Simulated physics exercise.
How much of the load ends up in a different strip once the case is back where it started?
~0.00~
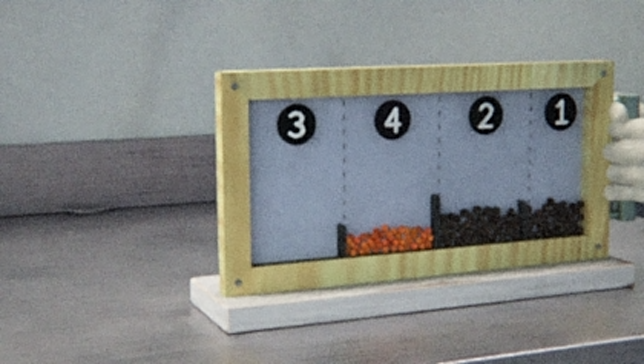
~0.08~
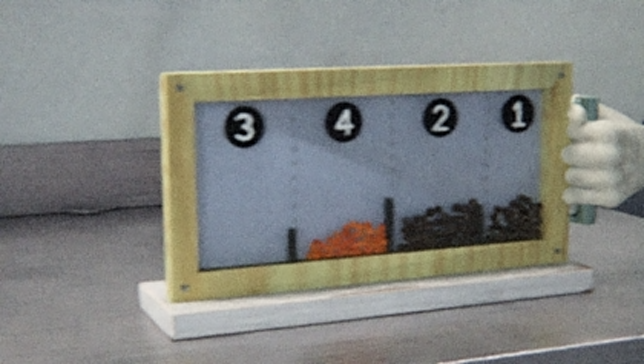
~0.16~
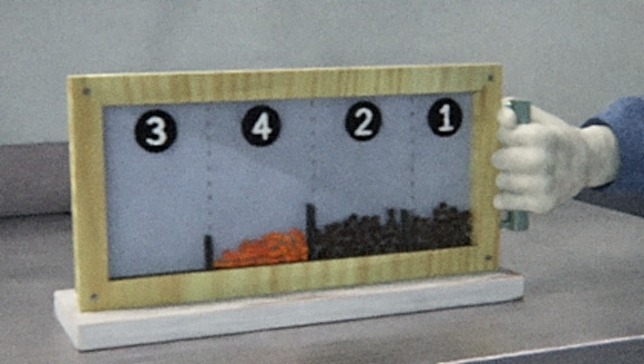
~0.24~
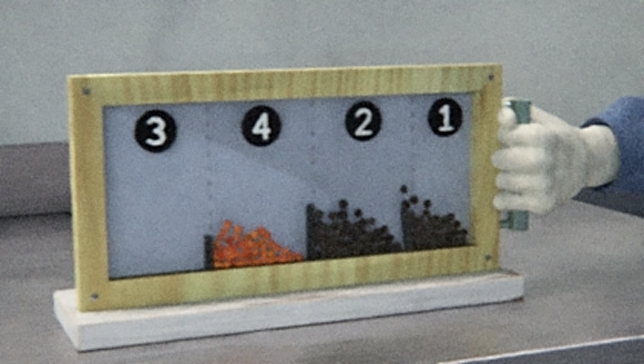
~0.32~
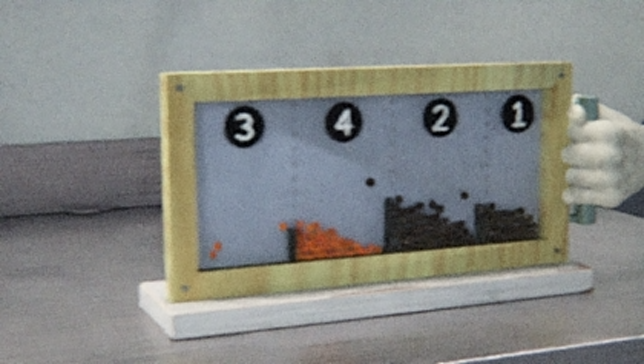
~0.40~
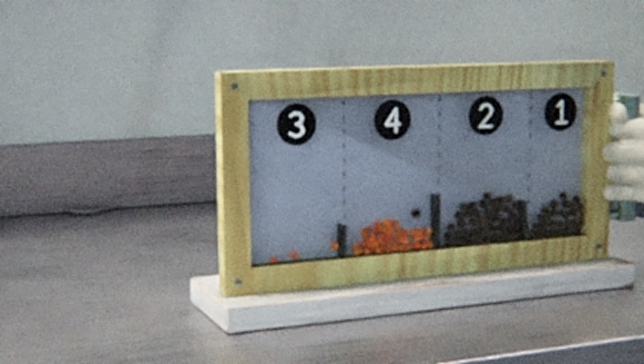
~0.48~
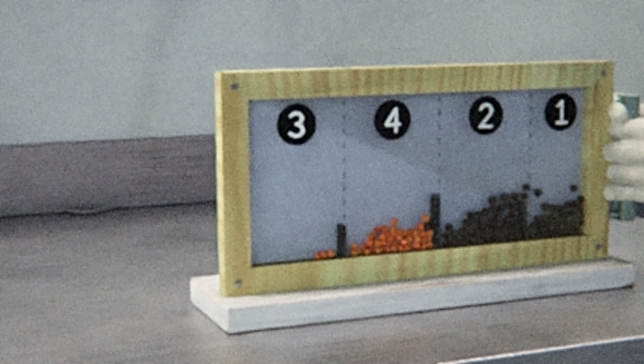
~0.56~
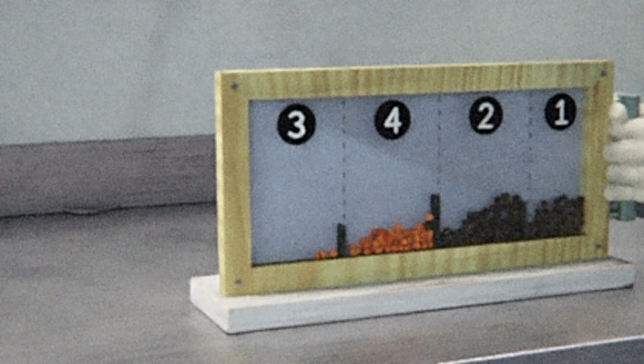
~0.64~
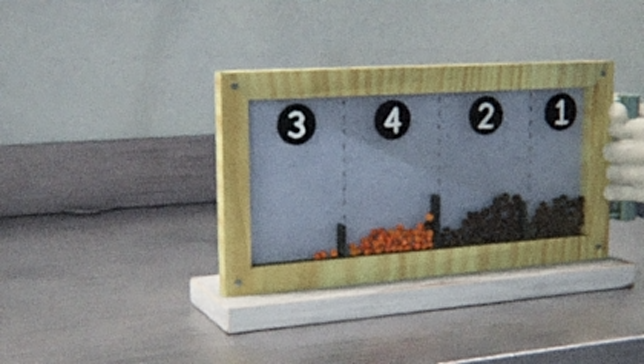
Hardly any of it does. Just a few pills change strip, such as the orange ones that spill past the divider into the strip marked three, while the rest stay where they were.
The clip opens on an upright, wood-framed case on a counter, with small orange pills in the strip marked four and dark ones under two and one. A pale gloved hand grips the handle at the right as the case slides left, the pills shifting within their strips. At the left end they surge against the low dividers and some hop up. The case then slides back right, a few orange pills spilling into the empty strip marked three. It stops where it began, and the pills settle into uneven heaps, nearly all still in their own strips.
